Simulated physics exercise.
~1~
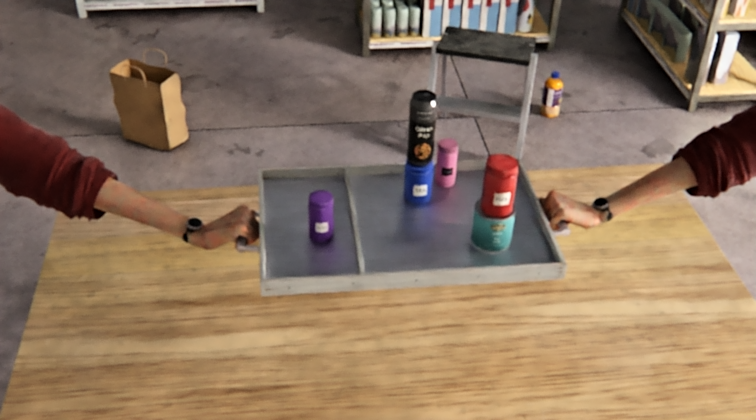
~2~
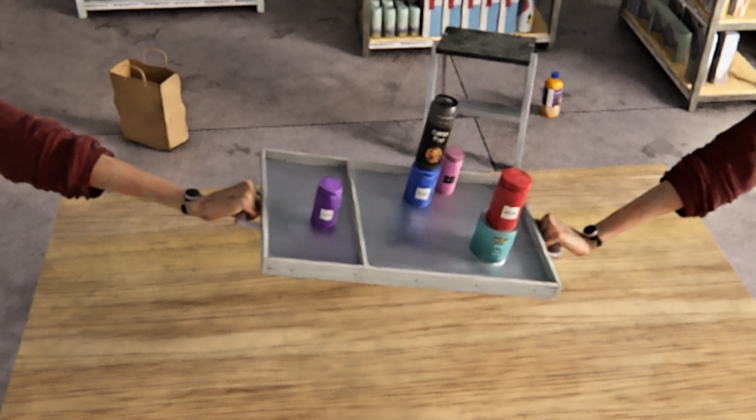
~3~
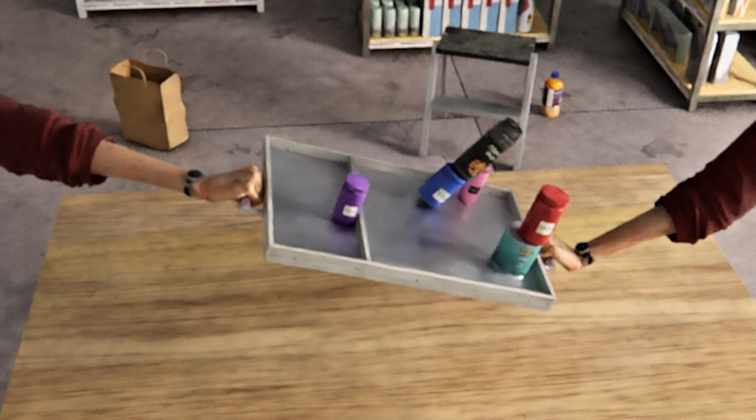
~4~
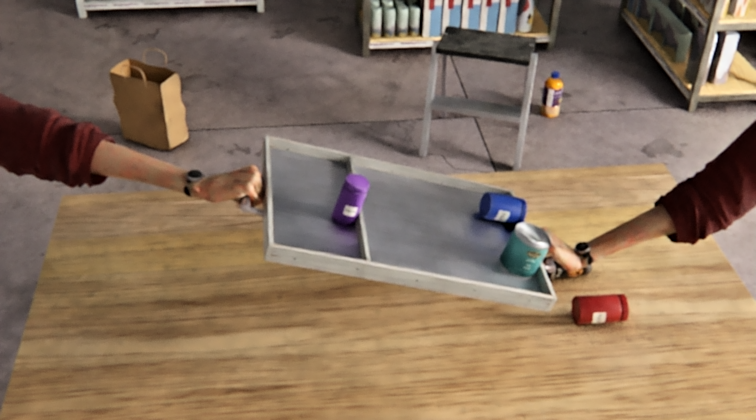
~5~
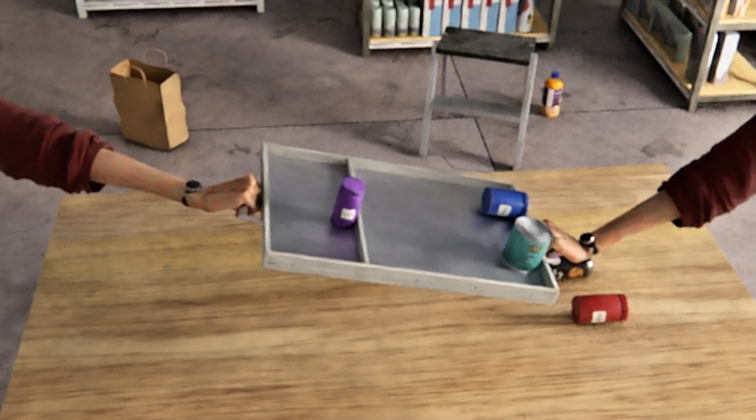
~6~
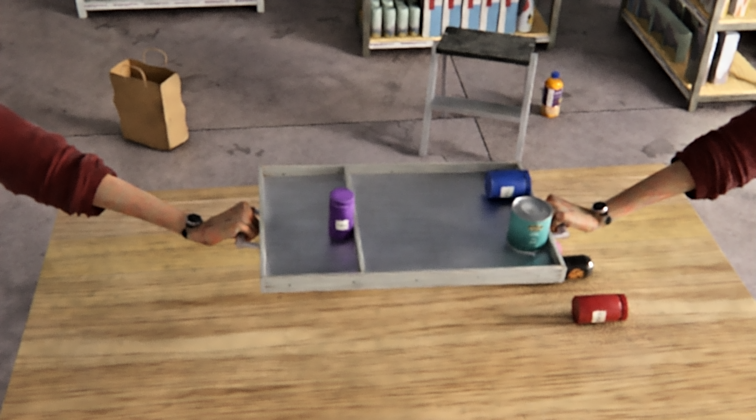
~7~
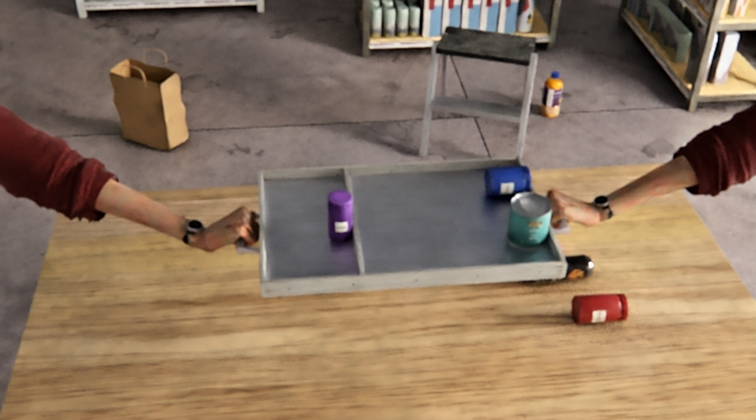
Two hands tipped a tray of containers down to the right, so the stacked black can and red jar toppled off along with a small pink shaker, then levelled it, leaving the blue jar on its side and the turquoise tin and purple shaker upright.
